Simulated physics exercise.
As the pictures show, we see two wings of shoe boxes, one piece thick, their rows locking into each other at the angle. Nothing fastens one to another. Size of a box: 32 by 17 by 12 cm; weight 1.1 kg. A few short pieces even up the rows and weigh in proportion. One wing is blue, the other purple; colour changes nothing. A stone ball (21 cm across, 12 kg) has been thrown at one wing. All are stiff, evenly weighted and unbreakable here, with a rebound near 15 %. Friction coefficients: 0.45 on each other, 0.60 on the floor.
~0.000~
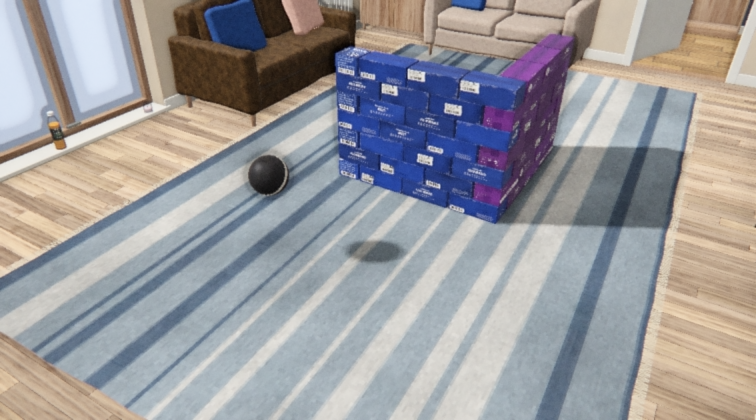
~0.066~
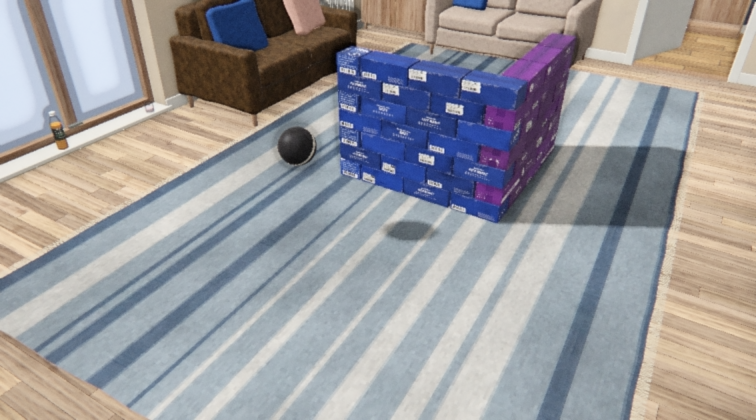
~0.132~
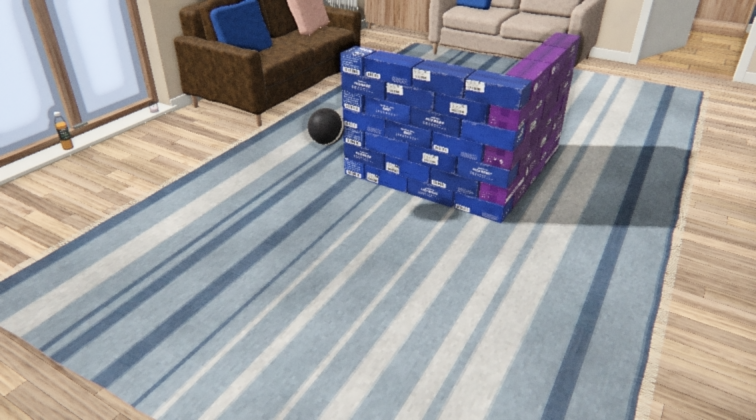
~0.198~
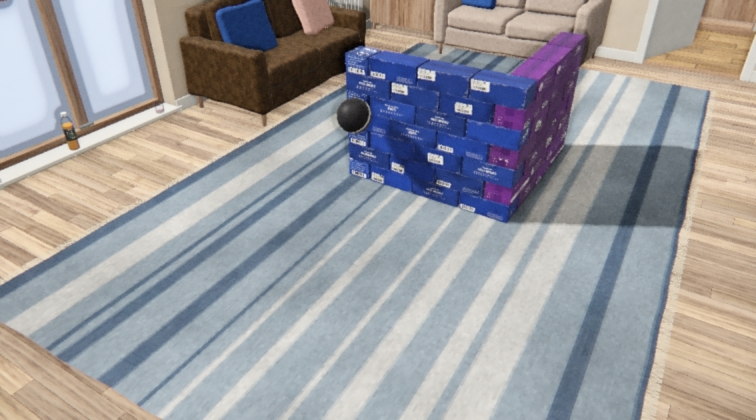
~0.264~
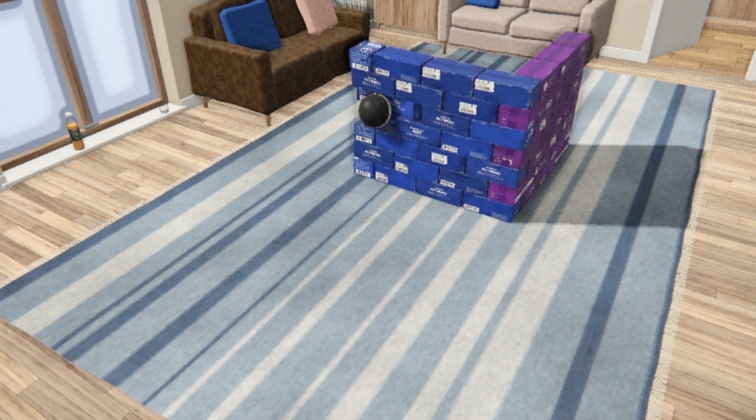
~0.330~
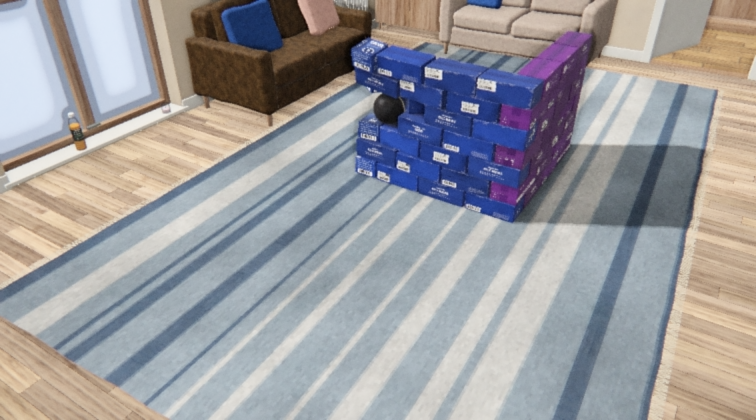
A dark ball flying over a striped rug toward a wall of blue and purple boxes, striking the blue side and pushing boxes inward.
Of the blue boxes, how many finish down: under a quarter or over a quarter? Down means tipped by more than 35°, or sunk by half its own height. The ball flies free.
It comes to over a quarter.
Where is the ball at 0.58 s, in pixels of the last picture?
At about (423, 112).
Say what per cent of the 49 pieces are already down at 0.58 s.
By then 10 per cent.
After 0.58 s, ball still moving; 5 of the 25 blue boxes down (5 of 49 in all colours); top blue box 8° from how it stood.
After 1.36 s, ball still moving; 7 of the 25 blue boxes down (7 of 49 in all colours); top blue box 6° from how it stood.
In the end (4.1 s), ball rolling away; 9 of the 25 blue boxes down (9 of 49 in all colours); top blue box 35° from how it stood, 44 cm lower; top purple box unmoved. That is 36 per cent. From the last view, middles, top blue box near (375, 117), top purple box near (539, 78).
